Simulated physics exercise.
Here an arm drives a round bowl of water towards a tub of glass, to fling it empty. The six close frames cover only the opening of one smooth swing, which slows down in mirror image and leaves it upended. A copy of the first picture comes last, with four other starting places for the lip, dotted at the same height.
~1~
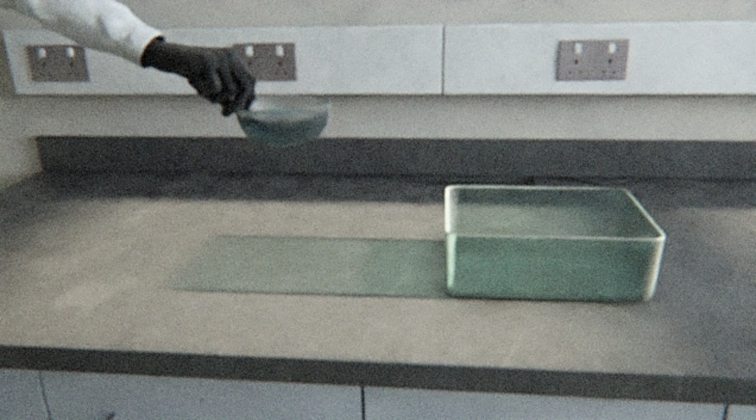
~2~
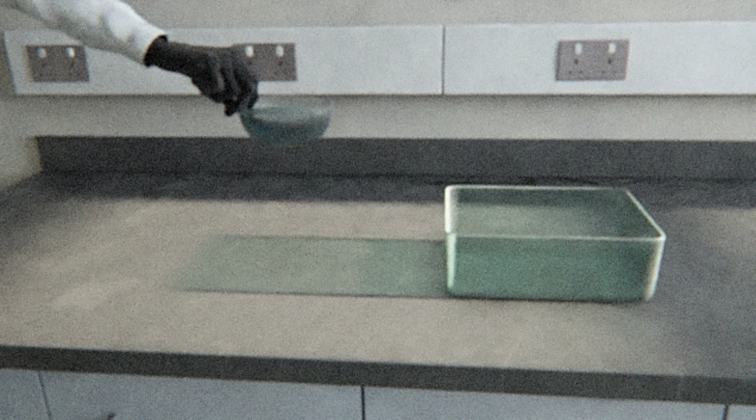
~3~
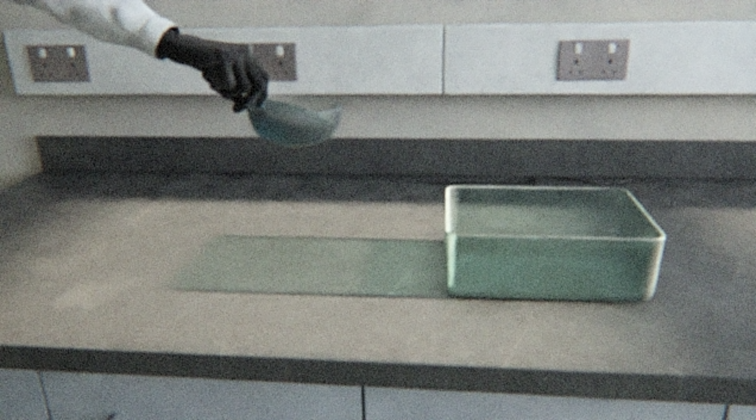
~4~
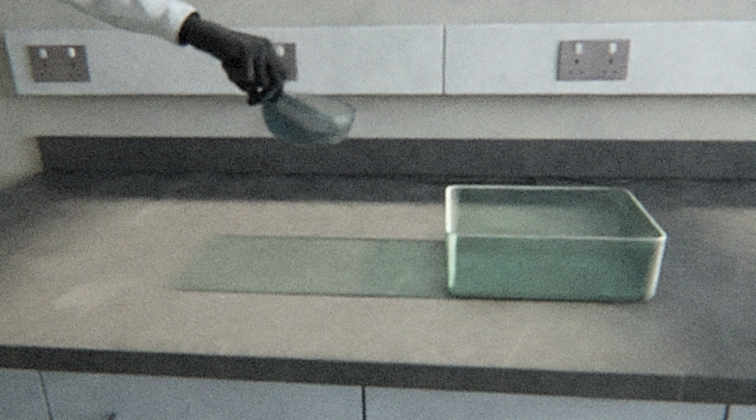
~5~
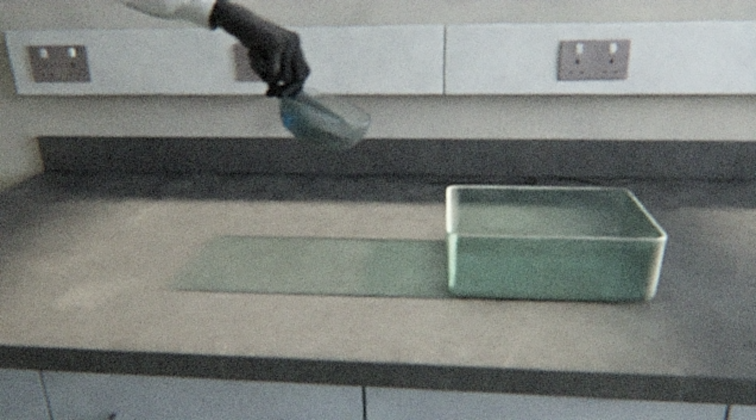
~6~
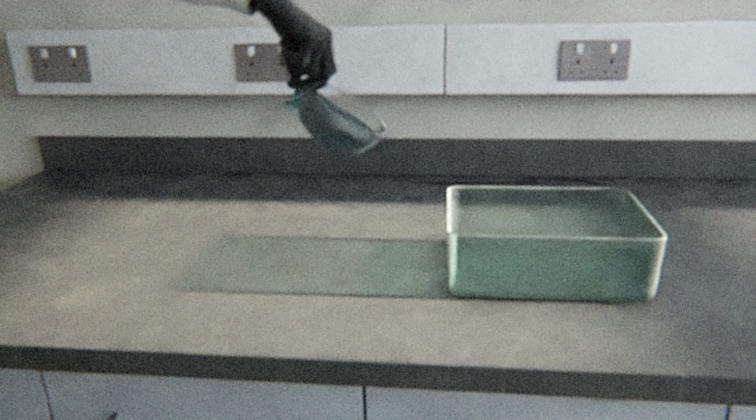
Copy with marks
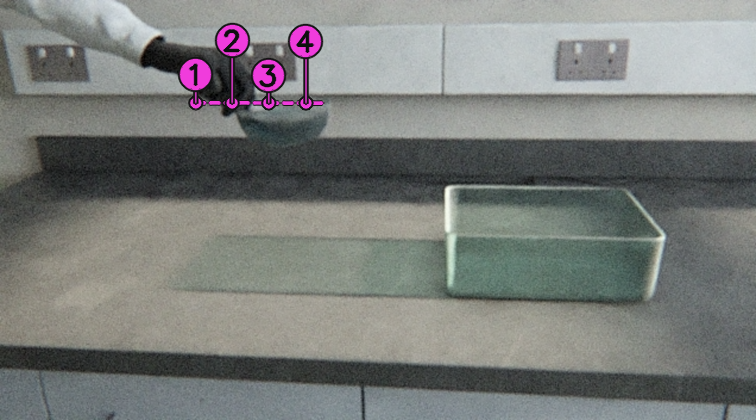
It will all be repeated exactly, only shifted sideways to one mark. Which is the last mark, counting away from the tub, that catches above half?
4 is the one.
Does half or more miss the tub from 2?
Yes.
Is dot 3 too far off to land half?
Yes.
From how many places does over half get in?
One of them.
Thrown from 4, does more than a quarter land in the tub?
Yes, it does.
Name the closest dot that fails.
Here it is dot 3.
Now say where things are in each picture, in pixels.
The first picture shows upright, lip at (327, 103); tub from (446, 292) to (651, 299); nothing has left yet.
The second picture shows upright, lip at (330, 103); nothing has left yet.
The third picture shows tipped about 4°, lip at (339, 106); nothing has left yet.
The fourth picture shows tipped about 12°, lip at (354, 112); water is over the rim, down to (274, 95).
The fifth picture shows tipped about 21°, lip at (370, 121); water is over the rim, down to (279, 96).
The sixth picture shows tipped about 33°, lip at (385, 130); water is over the rim, down to (289, 108).
In magenta, 1 at (195, 102); 2 at (232, 102); 3 at (268, 103); 4 at (305, 103).
With 1, about 0 % lands in the tub, 100 % falls short.
With 2, about 0 % lands in the tub, 98 % falls short.
With 3, about 22 % lands in the tub, 75 % falls short and 3 % goes beside or beyond.
With 4, about 66 % lands in the tub, 28 % falls short and 7 % goes beside or beyond.
